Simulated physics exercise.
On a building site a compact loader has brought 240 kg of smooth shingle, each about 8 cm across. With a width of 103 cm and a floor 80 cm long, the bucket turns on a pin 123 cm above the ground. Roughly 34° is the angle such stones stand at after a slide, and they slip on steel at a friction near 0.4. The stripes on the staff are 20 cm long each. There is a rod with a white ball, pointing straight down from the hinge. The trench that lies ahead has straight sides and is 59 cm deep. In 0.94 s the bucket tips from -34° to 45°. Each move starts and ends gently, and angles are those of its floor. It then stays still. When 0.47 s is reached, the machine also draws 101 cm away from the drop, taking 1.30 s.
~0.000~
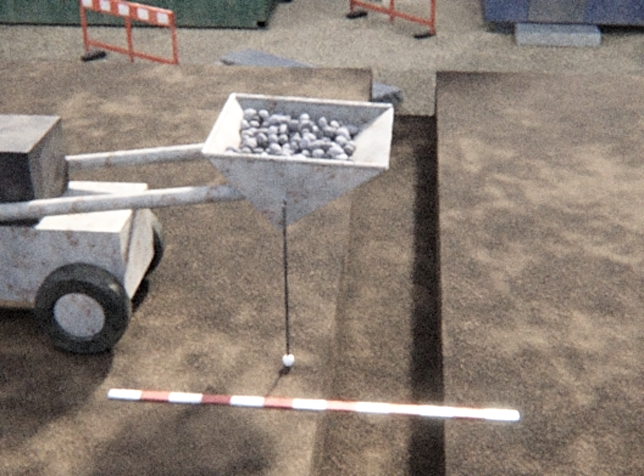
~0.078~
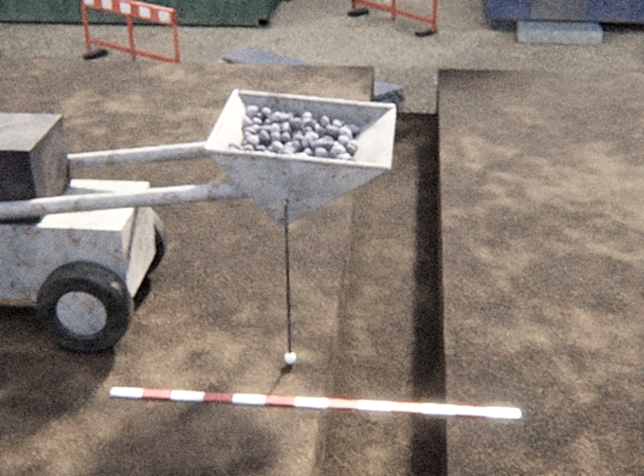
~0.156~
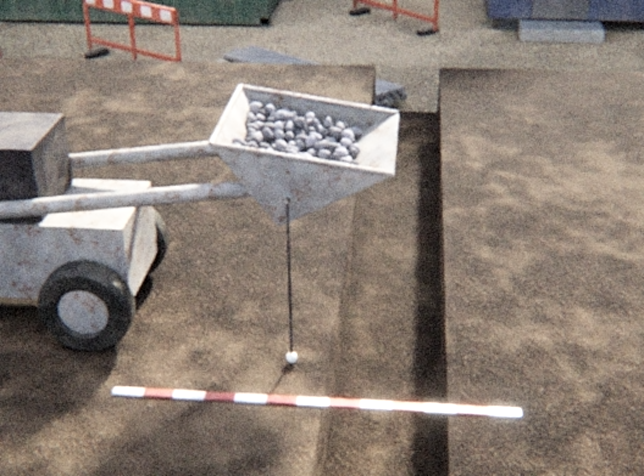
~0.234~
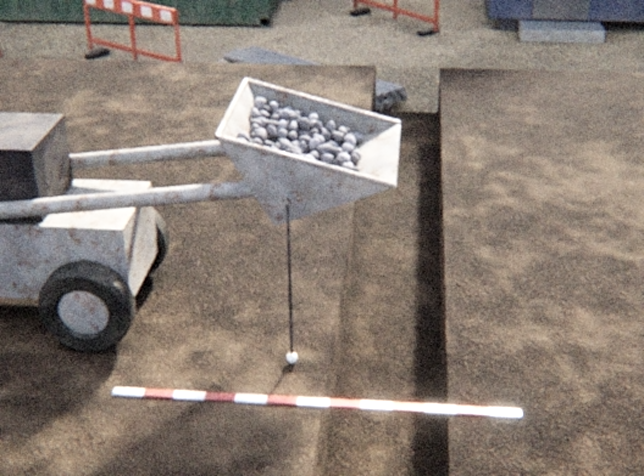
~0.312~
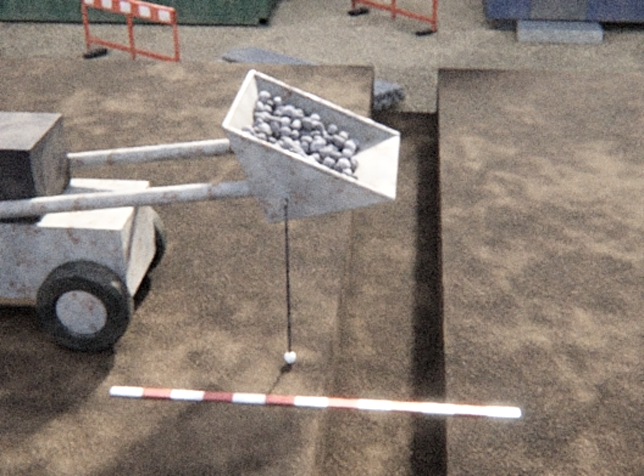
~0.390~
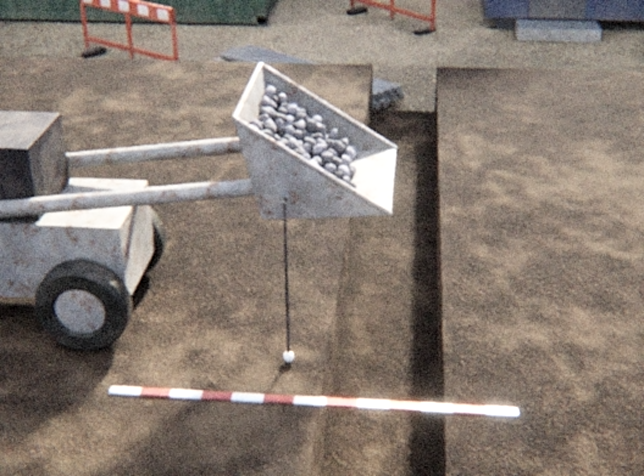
A pale, weathered bucket heaped with smooth grey stones is held out on the two arms of a compact loader at the left, seen from above on a brown earth building site. Below it hang a dark rod with a white ball and a red-and-white staff lying across the ground by a straight trench, with orange-and-white barriers behind. The bucket tilts steadily, its back rising and its right lip dipping, while the stones shift slightly, the loader stays put and the view wavers faintly.
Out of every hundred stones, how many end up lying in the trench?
About 75 in a hundred.
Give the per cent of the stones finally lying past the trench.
About 0%.
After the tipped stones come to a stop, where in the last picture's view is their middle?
Roughly at pixel (364, 378).
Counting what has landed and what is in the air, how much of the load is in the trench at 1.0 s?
At that moment: Approx. 50 %.
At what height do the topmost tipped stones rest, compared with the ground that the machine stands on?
About 14 cm higher than the ground.
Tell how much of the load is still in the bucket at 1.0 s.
Around 15 per cent, still inside.
After 0.7 s the floor is at 32°; 100 % in the bucket; the foremost stones are at (353, 221).
After 1.0 s the floor is at 45°; 17 % in the bucket, 33 % short of the trench, 50 % in the trench; the foremost stones are at (386, 344).
After 2.2 s the floor is at 45°; 0 % in the bucket, 27 % short of the trench, 73 % in the trench; the foremost stones are at (434, 389).
After 4.8 s the floor is at 45°; 0 % in the bucket, 27 % short of the trench, 73 % in the trench; the foremost stones are at (434, 389).
